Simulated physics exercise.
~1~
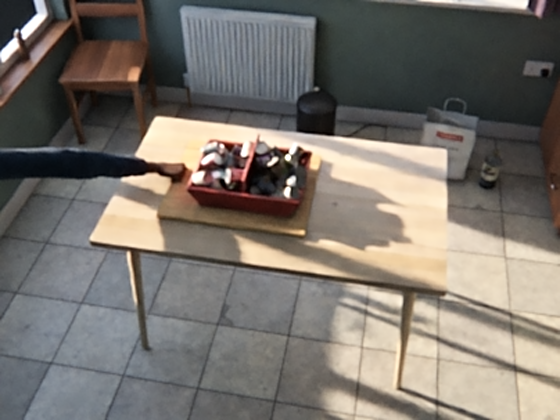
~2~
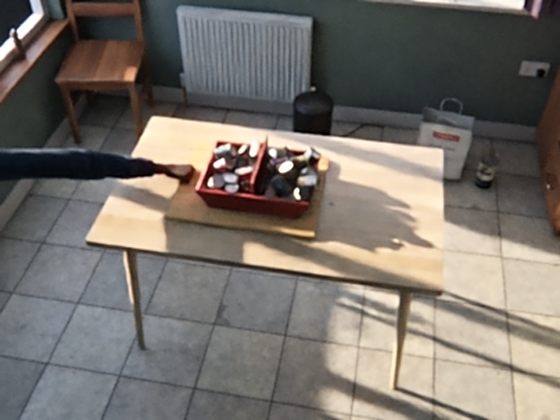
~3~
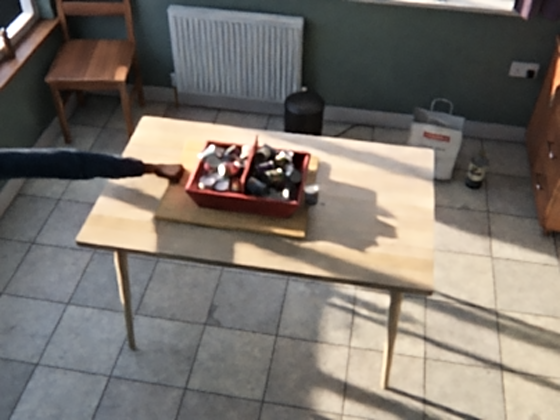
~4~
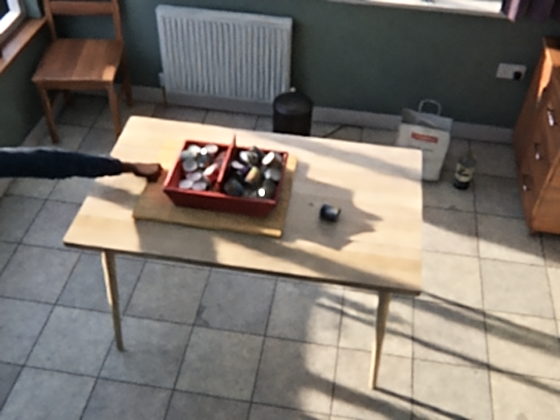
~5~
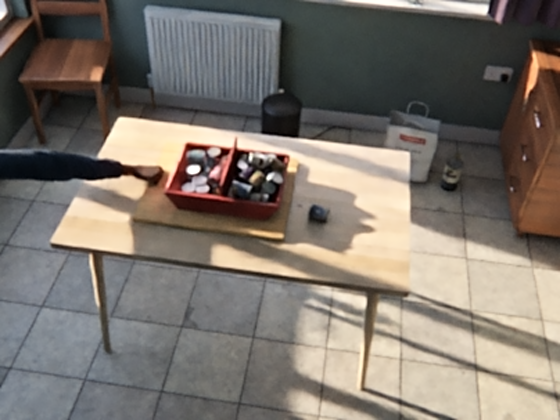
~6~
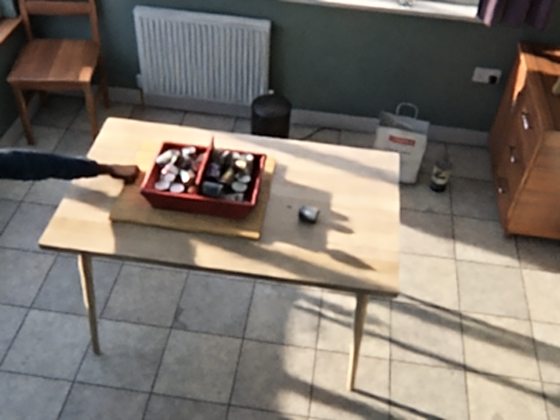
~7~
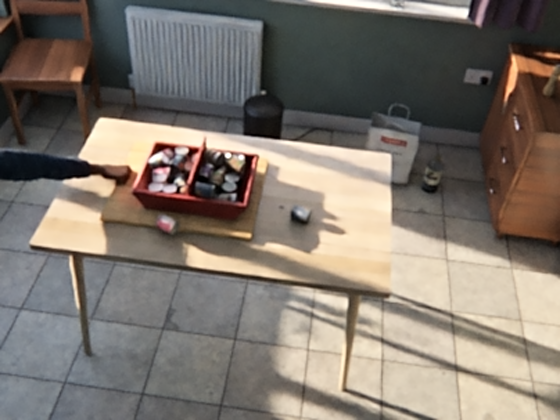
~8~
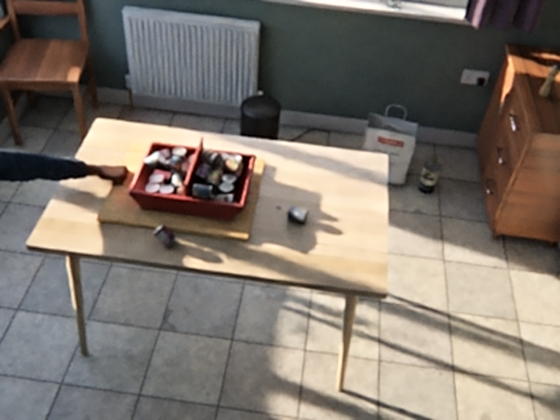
In the video, a hand pushes and pulls a red divided tote of small tins on a board across a wooden table; one tin drops out to the right, another later lands in front, and the tote ends still with most tins inside.
